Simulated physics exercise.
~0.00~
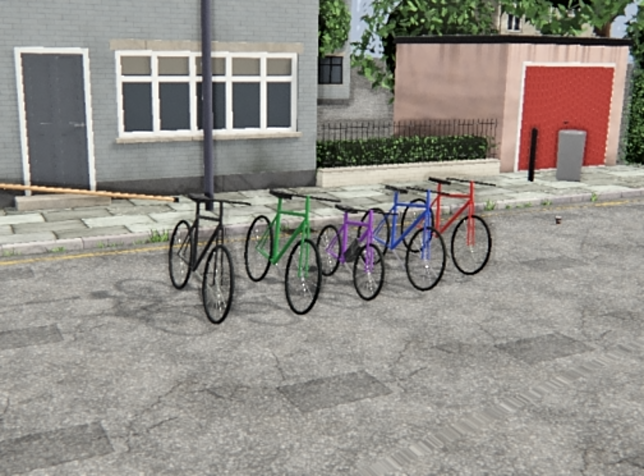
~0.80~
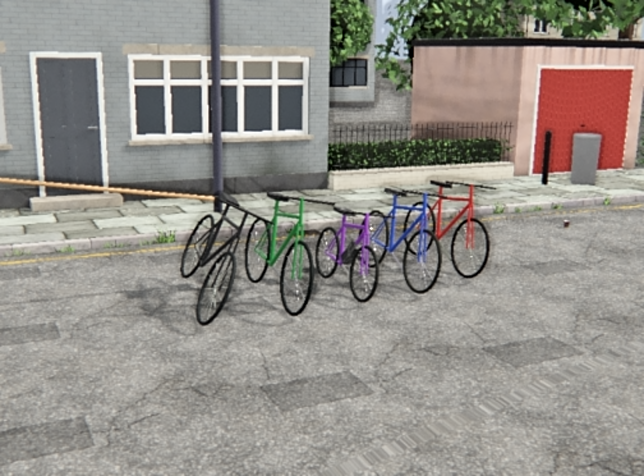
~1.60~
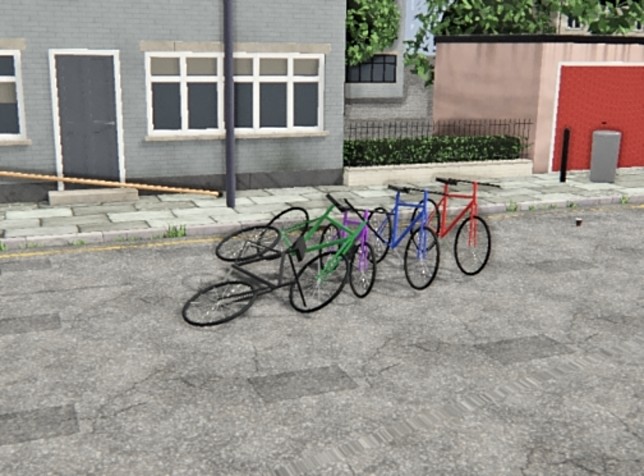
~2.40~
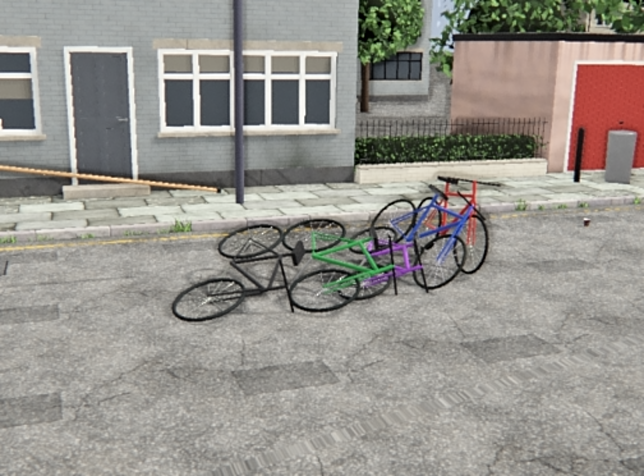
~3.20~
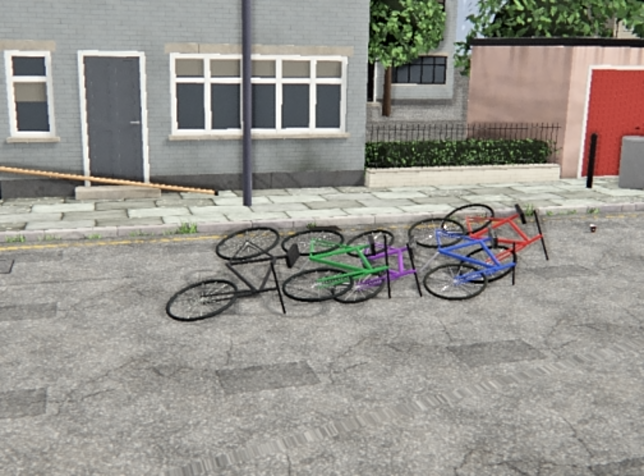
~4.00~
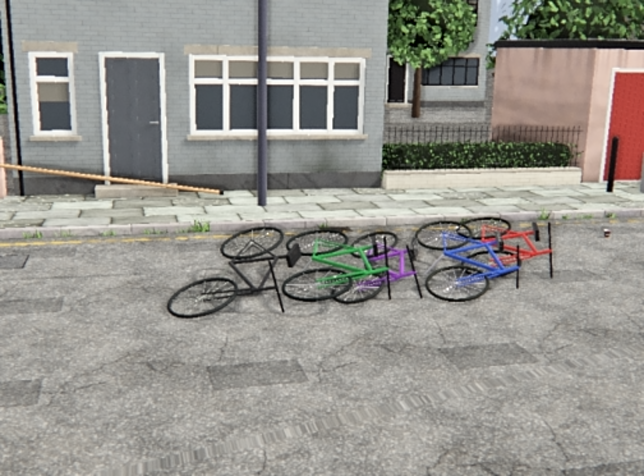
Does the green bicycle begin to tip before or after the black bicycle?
The green bicycle begins to tip after the black one, which is already leaning to the right while the green one still stands upright.
